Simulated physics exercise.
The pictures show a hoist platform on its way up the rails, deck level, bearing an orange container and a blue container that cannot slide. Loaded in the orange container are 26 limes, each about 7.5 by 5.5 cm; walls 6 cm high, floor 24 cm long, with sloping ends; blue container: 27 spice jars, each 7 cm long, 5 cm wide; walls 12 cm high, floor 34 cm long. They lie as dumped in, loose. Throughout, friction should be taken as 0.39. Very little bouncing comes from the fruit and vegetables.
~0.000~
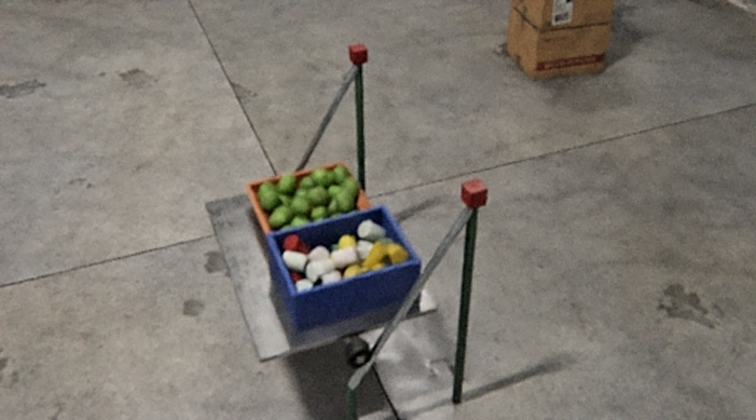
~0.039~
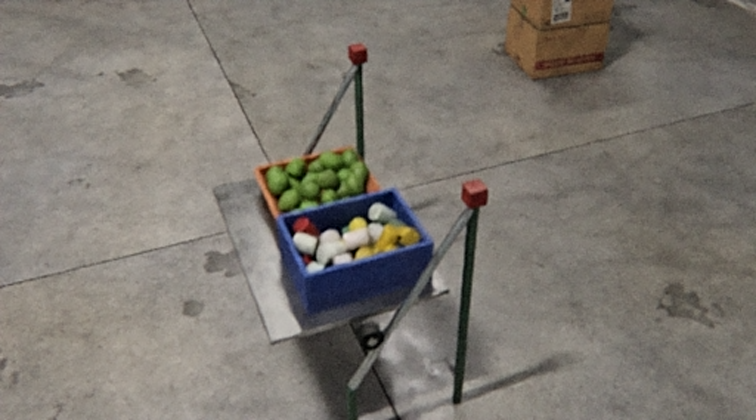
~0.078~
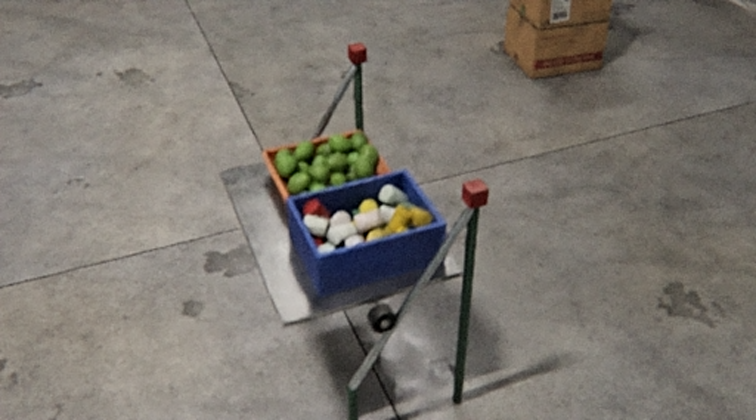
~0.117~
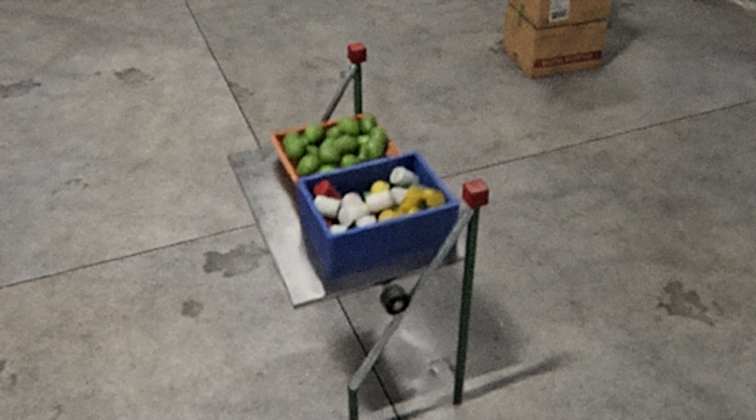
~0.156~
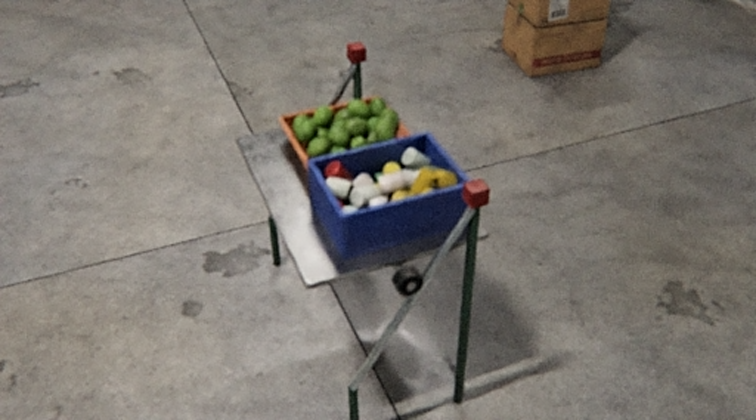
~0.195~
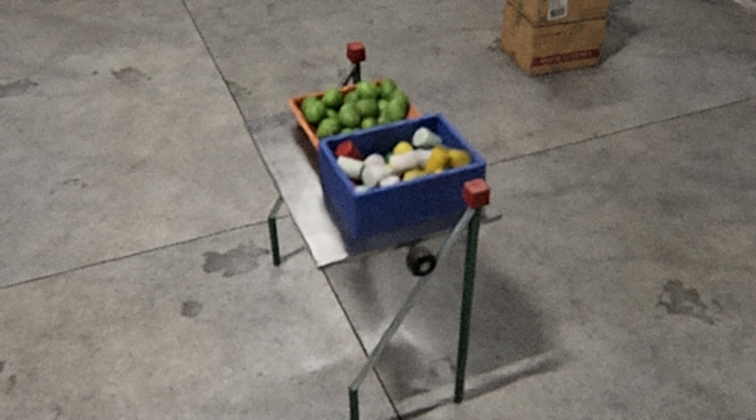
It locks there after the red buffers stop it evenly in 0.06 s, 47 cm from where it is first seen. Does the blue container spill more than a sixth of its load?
Lost items trail a sixth of the load.
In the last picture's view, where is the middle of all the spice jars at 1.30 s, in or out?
Middle approx. (442, 130).
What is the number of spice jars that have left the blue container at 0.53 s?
Roughly 0 of them.
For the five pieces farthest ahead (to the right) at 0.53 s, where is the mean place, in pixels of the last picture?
About (469, 55).
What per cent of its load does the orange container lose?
Orange container - about 35 per cent.
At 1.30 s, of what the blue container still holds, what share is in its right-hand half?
60 per cent, about.
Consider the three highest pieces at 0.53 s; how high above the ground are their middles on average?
Mean height: Some 94 cm.
After 0.25 s, the buffers are touched.
After 0.37 s, orange container 24 in, 2 out and blue container 27 in, 0 out.
After 0.53 s, orange container 17 in, 9 out and blue container 27 in, 0 out.
After 0.75 s, orange container 17 in, 9 out and blue container 27 in, 0 out.
Outcome (at 1.30 s), orange container 17 in, 9 out and blue container 27 in, 0 out. Asked share, 0 of 27, 0 per cent.
